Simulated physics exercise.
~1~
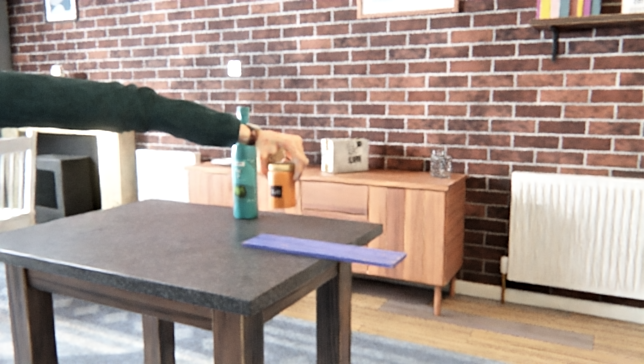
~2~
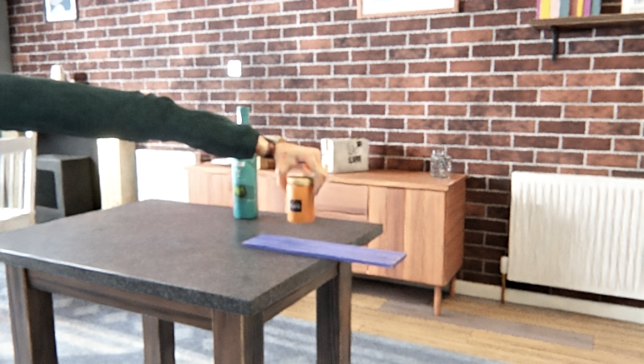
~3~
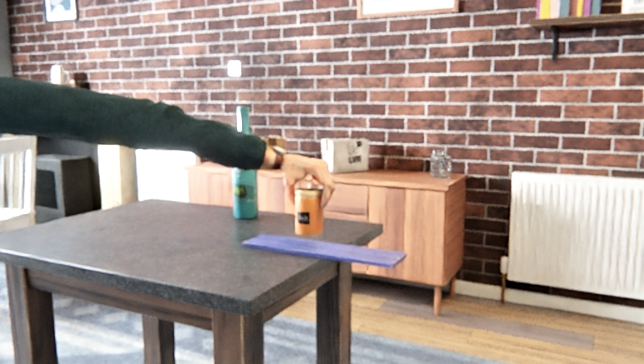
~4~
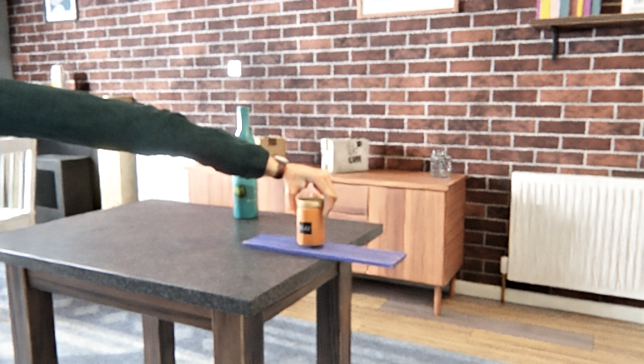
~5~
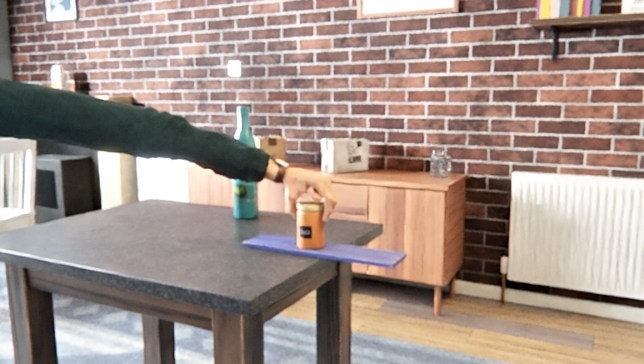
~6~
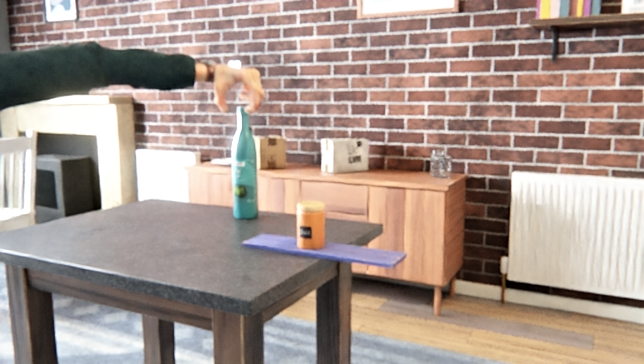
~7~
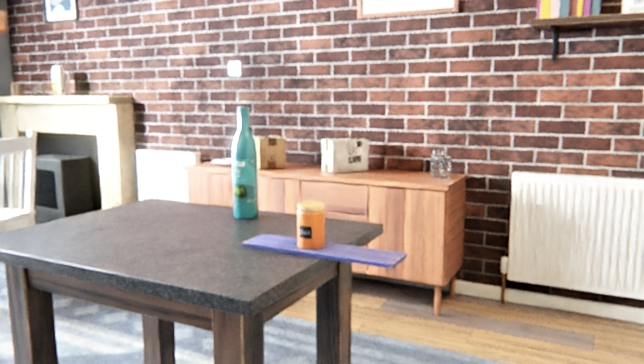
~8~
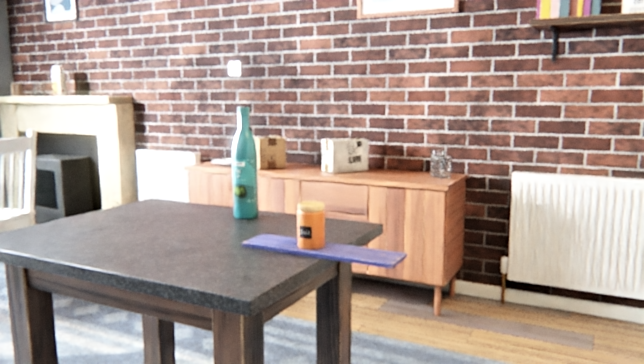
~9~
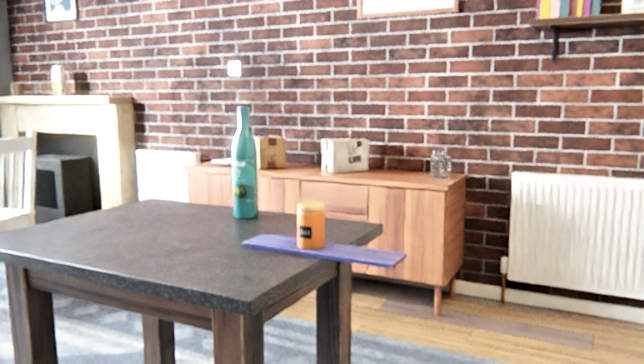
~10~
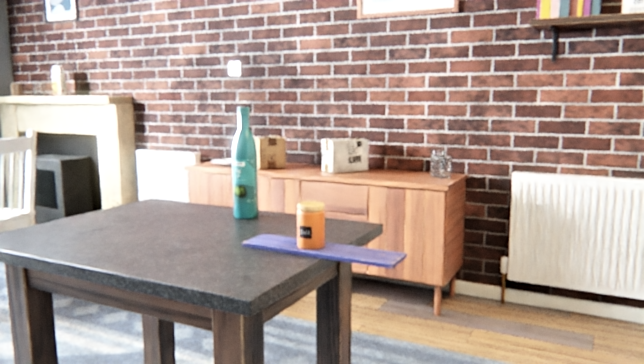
An orange jar, held by a hand in a dark green sleeve reaching in from the left, moves over a dark table in a room with a brick wall, seen from a fixed spot slightly above the tabletop. A turquoise bottle stands toward the back, and a blue plank lies across the right edge, jutting past it. The hand carries the jar right and down, past the bottle, and sets it upright on the plank. It then lets go and withdraws to the left. The plank holds, with jar and bottle standing still.
